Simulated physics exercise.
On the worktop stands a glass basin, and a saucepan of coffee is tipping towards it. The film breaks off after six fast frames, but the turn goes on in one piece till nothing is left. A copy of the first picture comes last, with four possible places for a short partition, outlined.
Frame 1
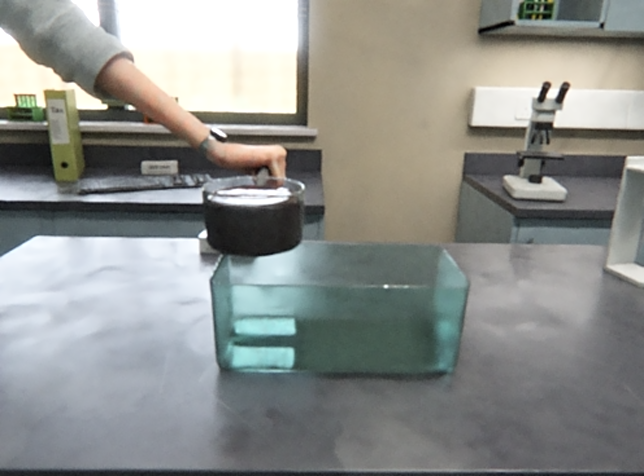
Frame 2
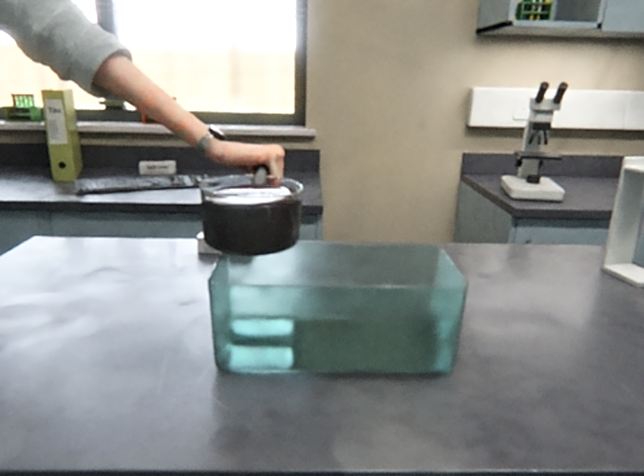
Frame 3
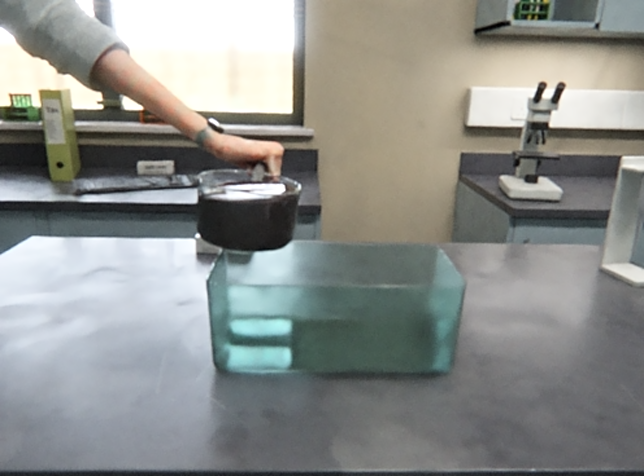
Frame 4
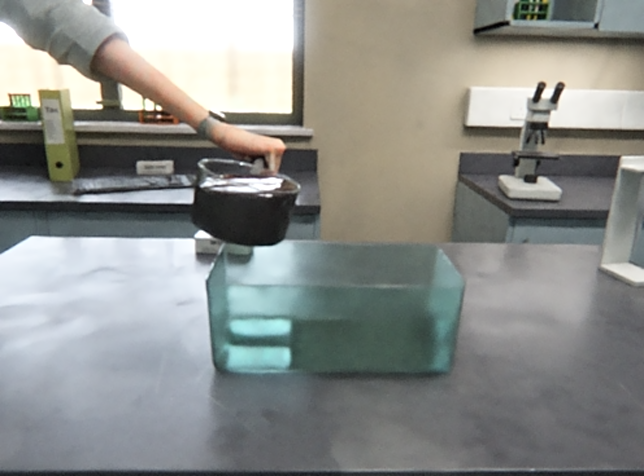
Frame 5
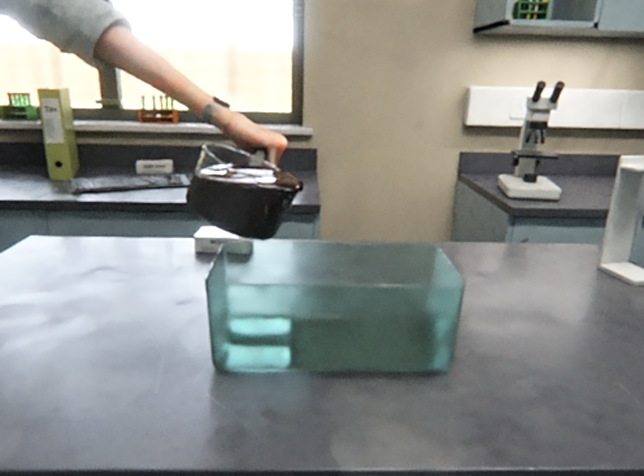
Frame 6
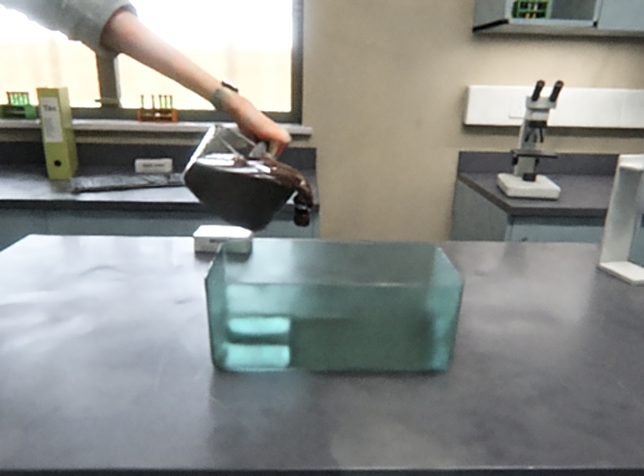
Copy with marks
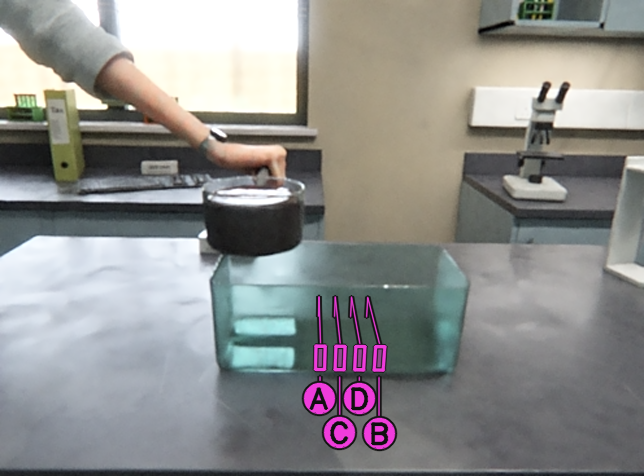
The clip shows a hand holding a saucepan of dark liquid above a glass basin on a worktop, first upright, then tilting it gradually to the right until the liquid comes over the lip.
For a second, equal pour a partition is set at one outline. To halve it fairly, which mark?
The answer is position B.
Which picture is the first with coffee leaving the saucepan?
Picture 5.
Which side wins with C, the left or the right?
More ends on the right.
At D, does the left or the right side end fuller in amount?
The right one.
On the marked copy, A at (319, 376); B at (379, 377); C at (339, 376); D at (359, 376).
Choosing A, about 7 % ends left of the wall and 93 % right of it.
Choosing B, about 43 % ends left of the wall and 56 % right of it.
Choosing C, about 9 % ends left of the wall and 90 % right of it.
Choosing D, about 15 % ends left of the wall and 85 % right of it.
